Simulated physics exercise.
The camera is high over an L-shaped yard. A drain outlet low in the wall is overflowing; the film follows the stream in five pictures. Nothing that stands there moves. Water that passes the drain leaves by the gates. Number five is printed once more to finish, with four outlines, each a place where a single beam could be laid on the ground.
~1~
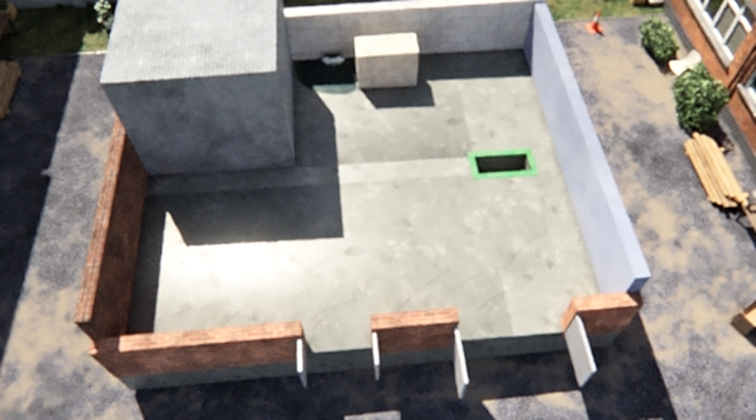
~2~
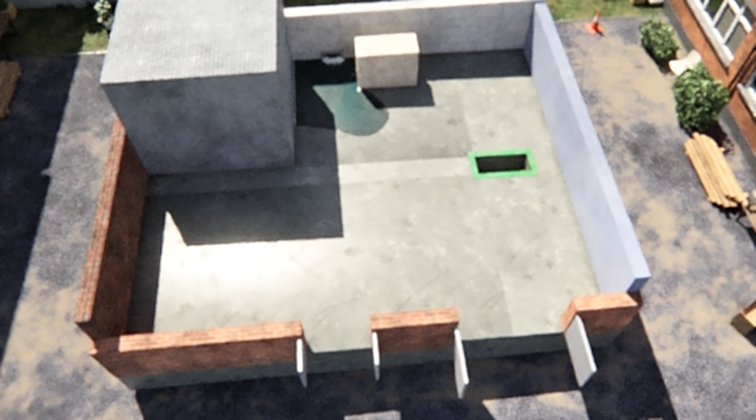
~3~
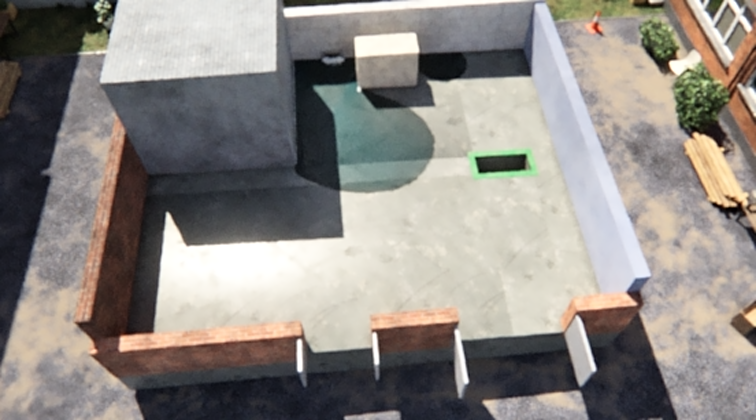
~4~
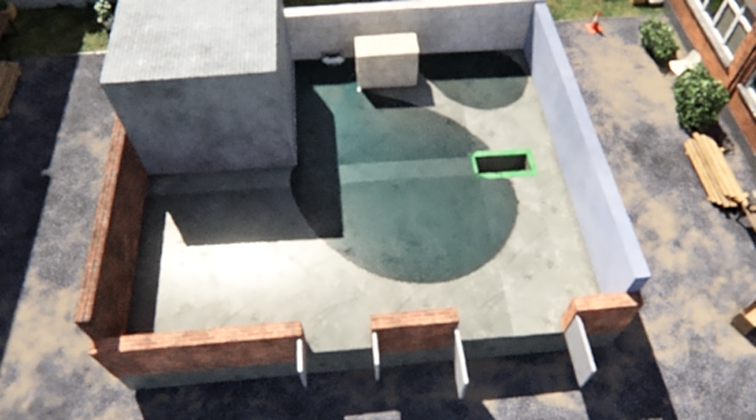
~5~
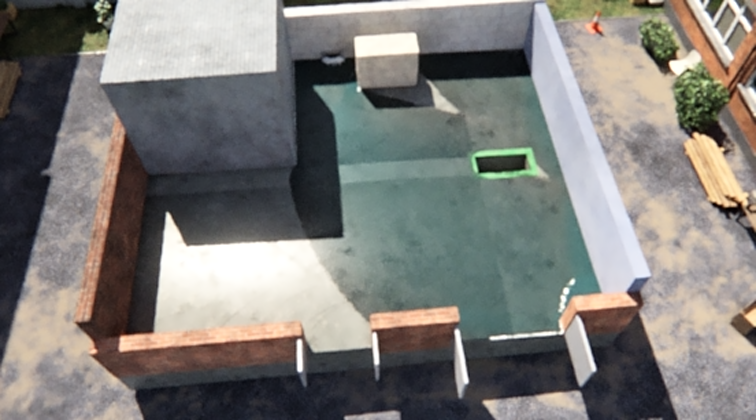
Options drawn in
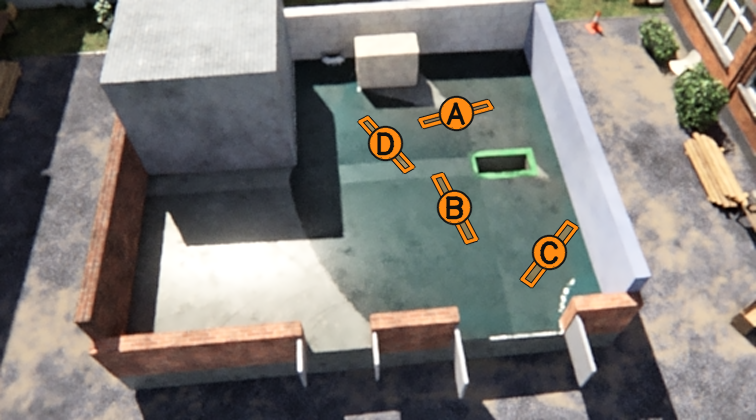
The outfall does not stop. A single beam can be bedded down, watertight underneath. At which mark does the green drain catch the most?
I would pick position C.
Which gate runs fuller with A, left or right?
The right one.
On the marked copy, A from (421, 123) to (489, 104); B from (437, 175) to (471, 240); C from (526, 282) to (571, 224); D from (363, 119) to (408, 169).
Choosing A, about 14 % of the stream runs into the green drain, about 86 % out by the gates.
Choosing B, about 15 % of the stream runs into the green drain, about 85 % out by the gates.
Choosing C, about 27 % of the stream runs into the green drain, about 72 % out by the gates.
Choosing D, about 14 % of the stream runs into the green drain, about 86 % out by the gates.
